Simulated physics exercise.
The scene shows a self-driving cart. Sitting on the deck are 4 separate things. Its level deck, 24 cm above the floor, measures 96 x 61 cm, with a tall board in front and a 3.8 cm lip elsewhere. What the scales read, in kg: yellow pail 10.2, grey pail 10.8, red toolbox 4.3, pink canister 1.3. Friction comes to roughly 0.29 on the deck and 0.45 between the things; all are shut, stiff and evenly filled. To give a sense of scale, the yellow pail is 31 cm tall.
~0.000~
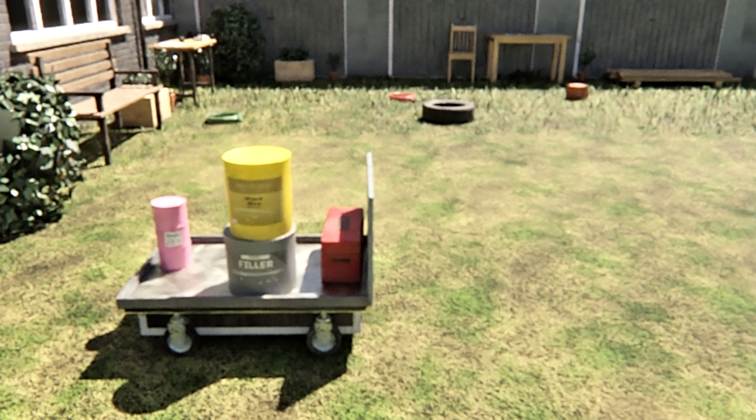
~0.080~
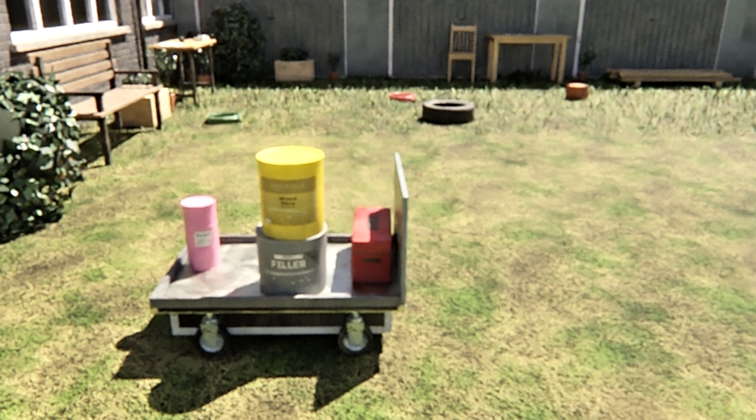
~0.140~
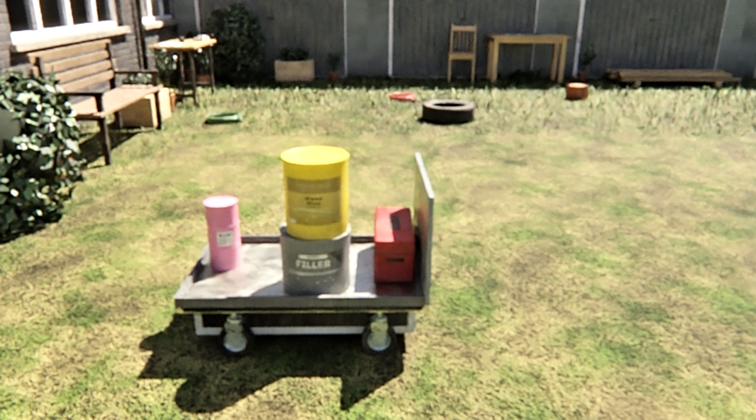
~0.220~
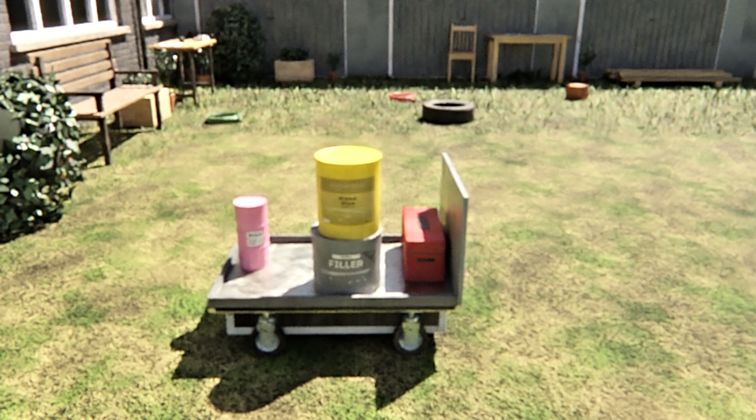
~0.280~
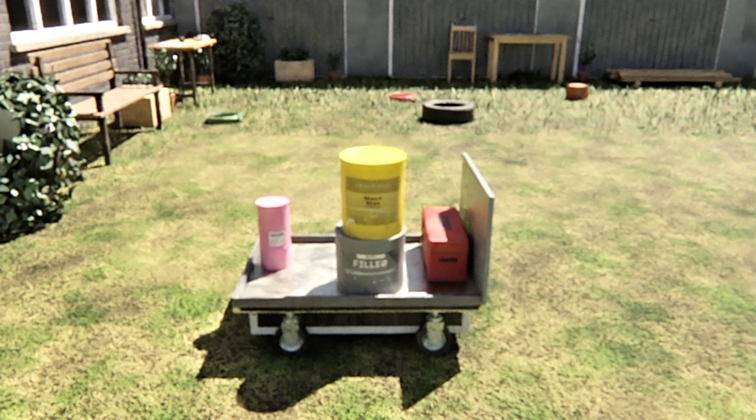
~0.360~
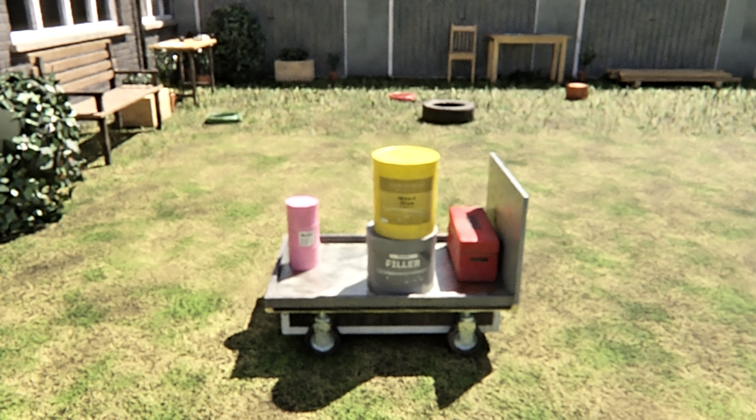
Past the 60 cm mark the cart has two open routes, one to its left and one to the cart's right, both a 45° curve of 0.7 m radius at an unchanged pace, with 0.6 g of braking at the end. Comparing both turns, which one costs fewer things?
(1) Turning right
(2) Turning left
1.
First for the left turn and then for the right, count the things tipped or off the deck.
Tally: Left 1, right 0.
Turning left. At 0.66 s, cart has run 106 cm, turned 25°; yellow pail slid 11 cm near (527, 183); grey pail slid 2 cm near (510, 237); red toolbox slid 17 cm.
After 0.96 s, cart has run 153 cm, turned 45°; yellow pail now off the deck; grey pail slid 2 cm near (558, 205); red toolbox slid 10 cm.
After 1.26 s, cart has run 167 cm, turned 45°, stopped; grey pail slid 12 cm near (579, 194); pink canister slid 16 cm; red toolbox slid 8 cm.
At rest (1.8 s), off the deck, yellow pail; not toppled but over 10 cm from the start, grey pail and pink canister; the last one in place, give or take 10 cm. In the last view, grey pail near (579, 194).
Turning right instead, nothing is lost, 0 of 4 in all.
